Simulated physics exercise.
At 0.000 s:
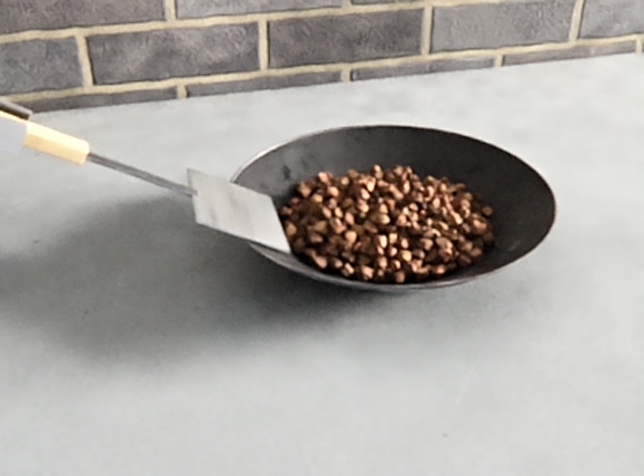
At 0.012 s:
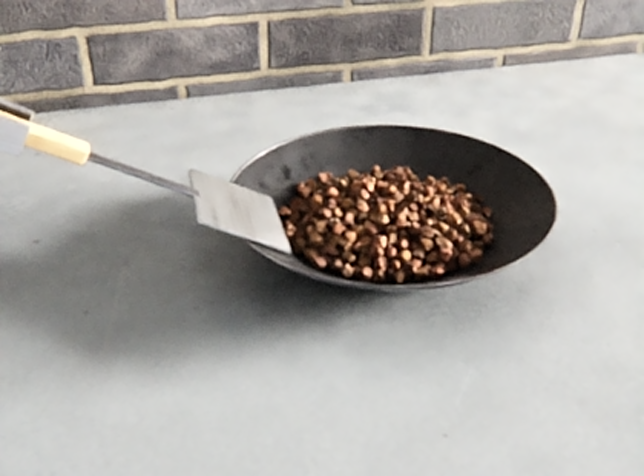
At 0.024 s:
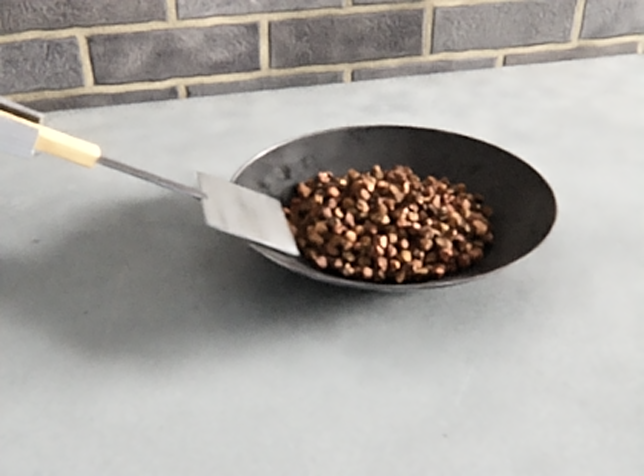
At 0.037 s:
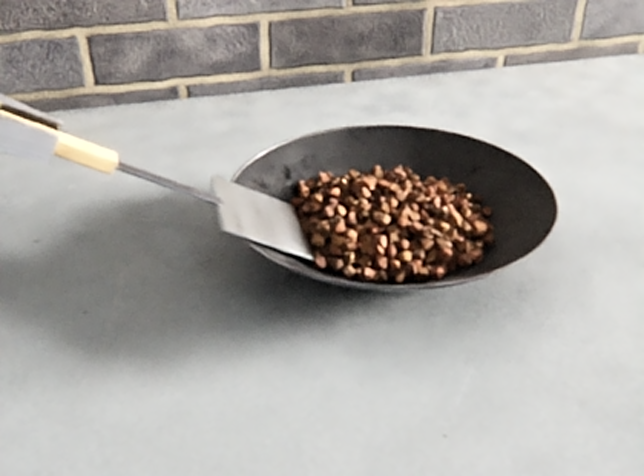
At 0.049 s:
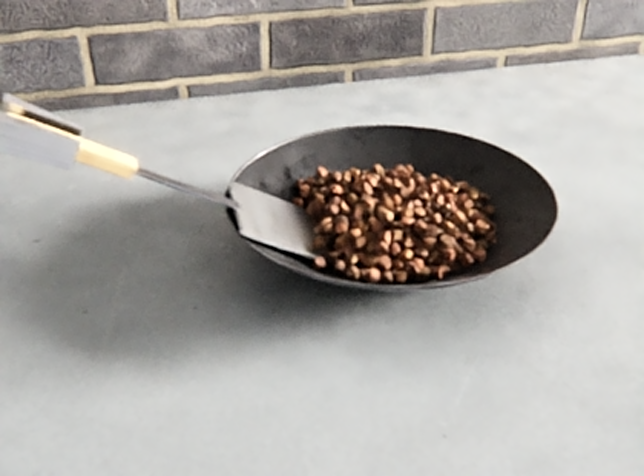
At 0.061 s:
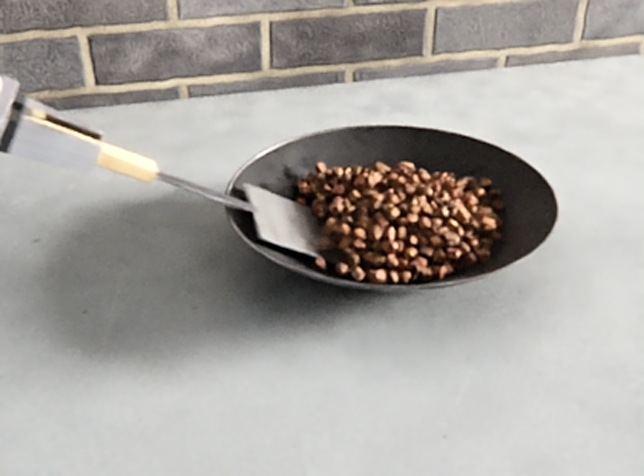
On a grey table, a robot-held spatula slides right into a wok, nudging brown pellets slightly.
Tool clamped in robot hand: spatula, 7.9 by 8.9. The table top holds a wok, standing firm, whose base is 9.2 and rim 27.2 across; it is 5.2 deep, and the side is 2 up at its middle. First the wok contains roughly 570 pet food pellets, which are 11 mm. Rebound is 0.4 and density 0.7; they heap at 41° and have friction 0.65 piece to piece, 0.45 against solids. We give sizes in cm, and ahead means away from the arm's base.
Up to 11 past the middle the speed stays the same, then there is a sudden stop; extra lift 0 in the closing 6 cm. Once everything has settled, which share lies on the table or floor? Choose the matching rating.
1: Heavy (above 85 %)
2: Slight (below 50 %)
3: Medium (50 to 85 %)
3.
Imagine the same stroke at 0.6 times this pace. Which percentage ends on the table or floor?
I'd put it at about 55 per cent.
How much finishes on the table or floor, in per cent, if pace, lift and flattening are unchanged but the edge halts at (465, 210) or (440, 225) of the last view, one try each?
Close to 40 and close to 20 per cent, respectively.
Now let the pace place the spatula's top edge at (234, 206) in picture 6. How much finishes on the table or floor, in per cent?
My guess is around 60 percent.
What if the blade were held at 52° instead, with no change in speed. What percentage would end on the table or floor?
Near 60 %.
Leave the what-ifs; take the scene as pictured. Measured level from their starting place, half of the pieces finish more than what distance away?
Somewhere near 26 centimetres, I reckon.
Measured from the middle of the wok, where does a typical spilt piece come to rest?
34 cm or so.
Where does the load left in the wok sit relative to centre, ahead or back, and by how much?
Roughly 2.0 cm ahead.
After 0.11 s, sloping 30°, highest piece 7 above the table; 573 in the wok.
After 0.16 s, sloping 30°, highest piece 8 above the table; 554 in the wok, 19 on the blade or in flight.
After 0.38 s, sloping 30°, highest piece 6 above the table; 306 on the table or floor, 221 in the wok, 46 on the blade or in flight.
After 1.43 s, sloping 30°, highest piece 6 above the table; 352 on the table or floor, 221 in the wok.
In the end, 352 on the table or floor, 221 in the wok. That is 61 % on the table or floor.
